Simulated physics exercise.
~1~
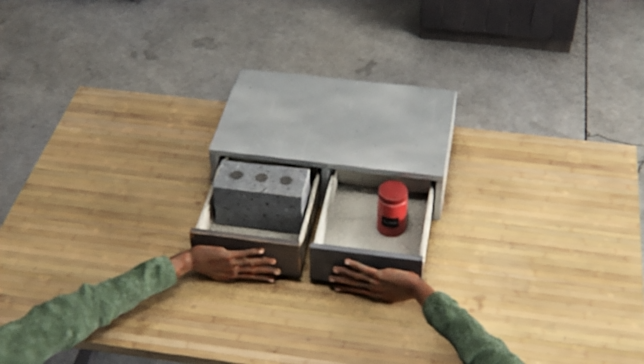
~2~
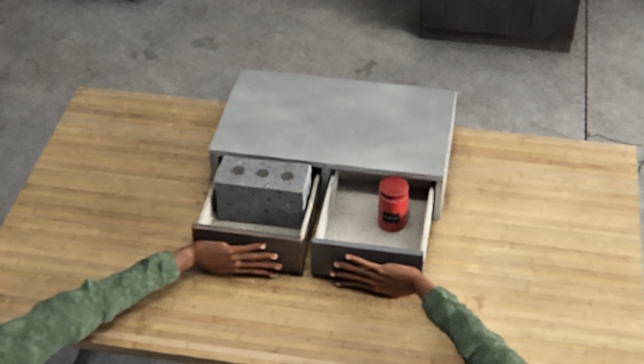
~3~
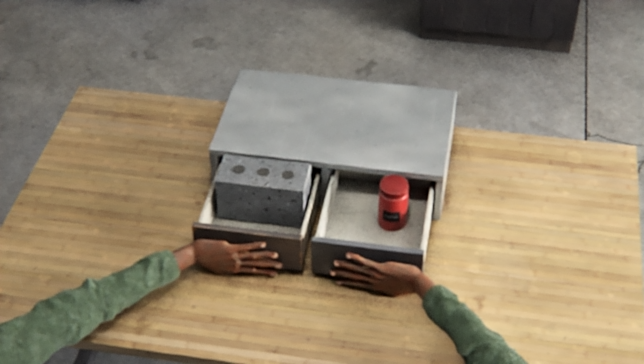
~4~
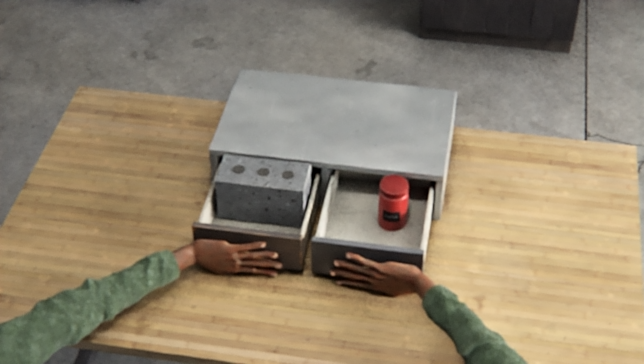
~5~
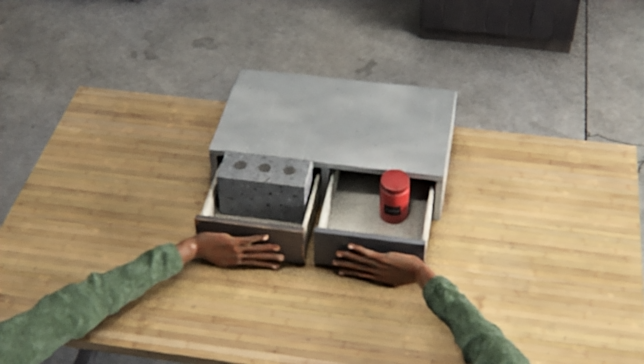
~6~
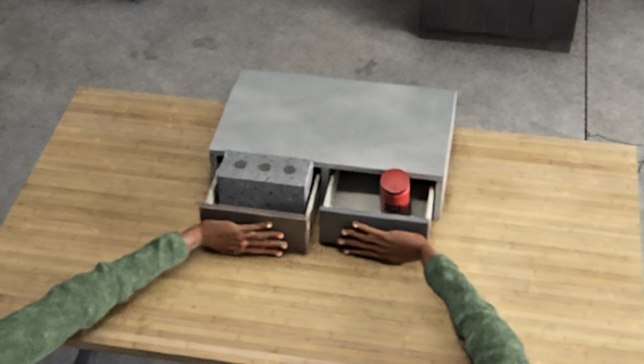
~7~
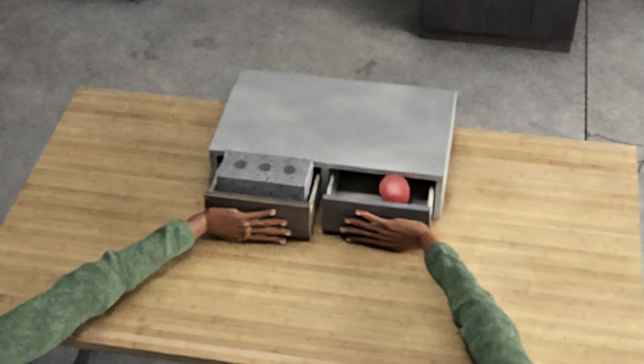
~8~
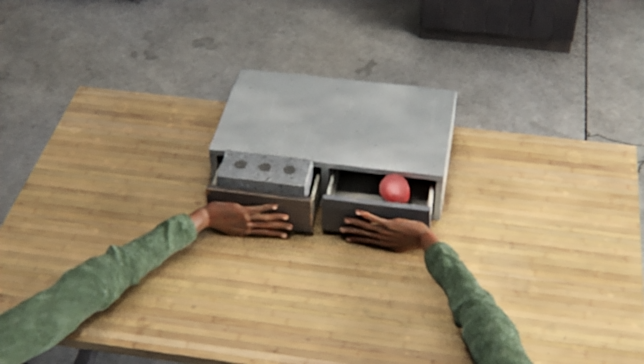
The footage shows two hands pushing a pair of open drawers towards a grey chest on a wooden table, a grey brick in the left and a red jar in the right; the drawers slide partway in, the jar tilts, and both stop still partly open.
